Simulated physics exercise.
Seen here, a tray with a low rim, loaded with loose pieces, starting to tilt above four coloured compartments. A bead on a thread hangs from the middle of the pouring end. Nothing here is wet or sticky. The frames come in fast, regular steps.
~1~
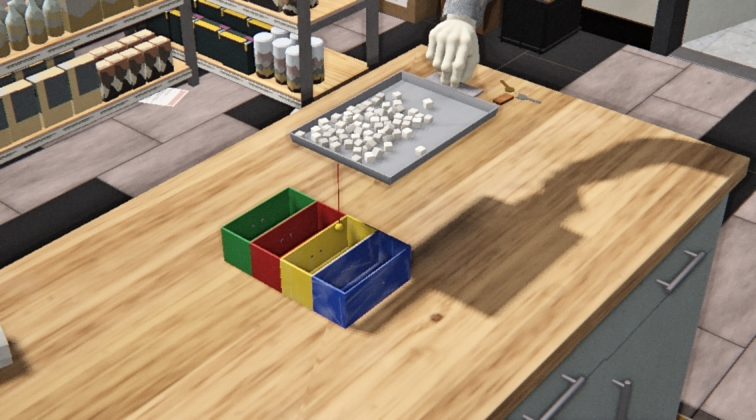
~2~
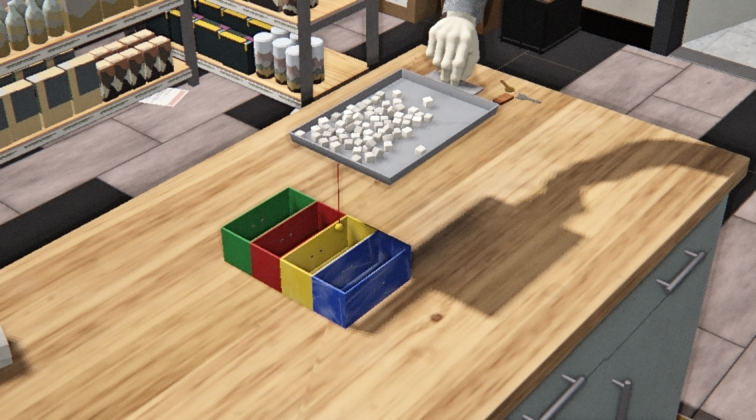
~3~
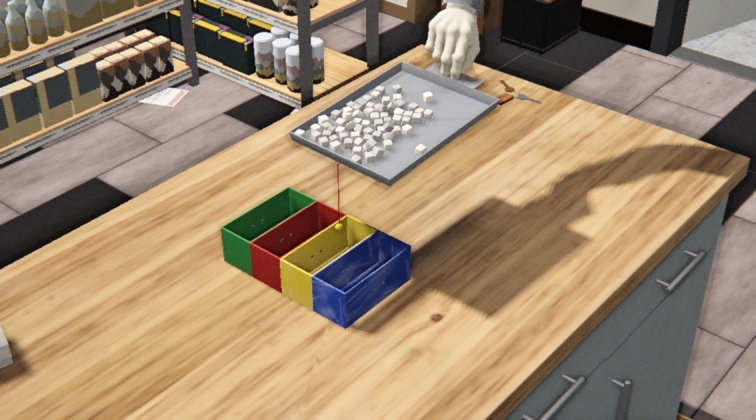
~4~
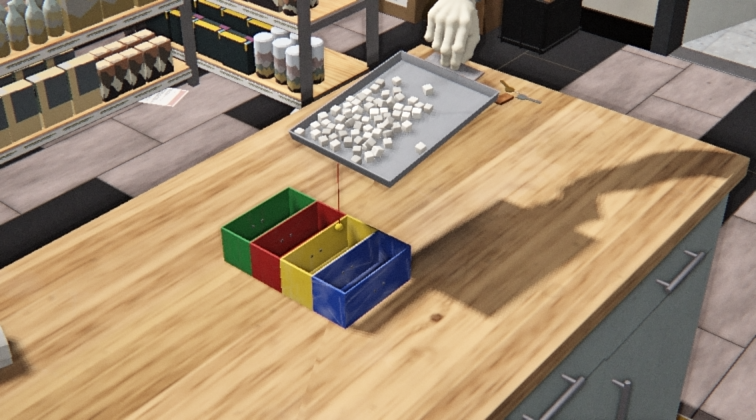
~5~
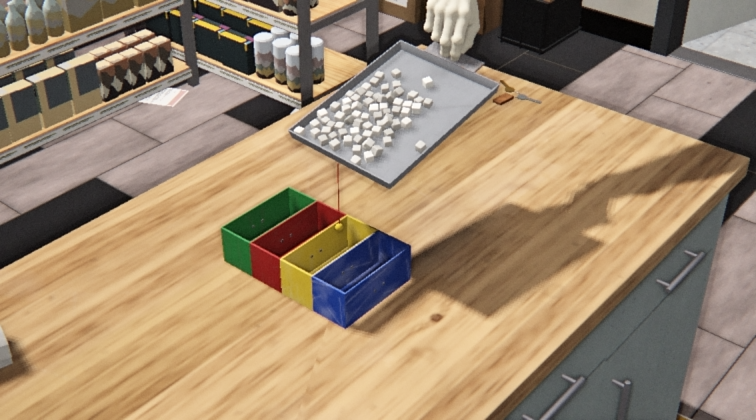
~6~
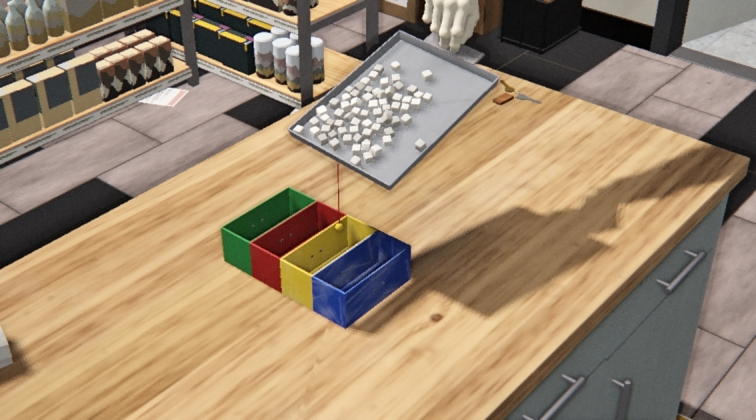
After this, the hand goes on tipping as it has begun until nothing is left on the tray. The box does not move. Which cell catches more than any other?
It favours the blue compartment.
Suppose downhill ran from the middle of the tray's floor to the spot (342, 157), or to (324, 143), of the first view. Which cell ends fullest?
The first try: Red. The second: The red one.
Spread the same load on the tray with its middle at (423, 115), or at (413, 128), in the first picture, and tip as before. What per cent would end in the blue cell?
In turn 30 and 40 in a hundred.
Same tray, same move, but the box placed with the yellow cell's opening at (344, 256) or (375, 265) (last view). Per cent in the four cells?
In turn 80 and 80 in a hundred.
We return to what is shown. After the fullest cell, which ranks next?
The runner-up: Yellow.
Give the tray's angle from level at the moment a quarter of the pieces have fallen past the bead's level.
At some 115 degrees.
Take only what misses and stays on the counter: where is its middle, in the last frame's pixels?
Close to (348, 353).
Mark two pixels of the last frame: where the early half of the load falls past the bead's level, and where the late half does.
First near (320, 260), later near (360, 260).
Soon, tray tipped steeply; all on the tray.
A while on, tray tipped right over; all on the tray.
Towards the end, tray tipped past a quarter turn; about a third in the blue cell; about a quarter in the yellow cell; a stray few in the red cell; about a third falling or outside the box.
Finally, tray tipped past a quarter turn; about a third in the blue cell; about a quarter in the yellow cell; a stray few in the red cell; none in the green cell; about a third outside the box.
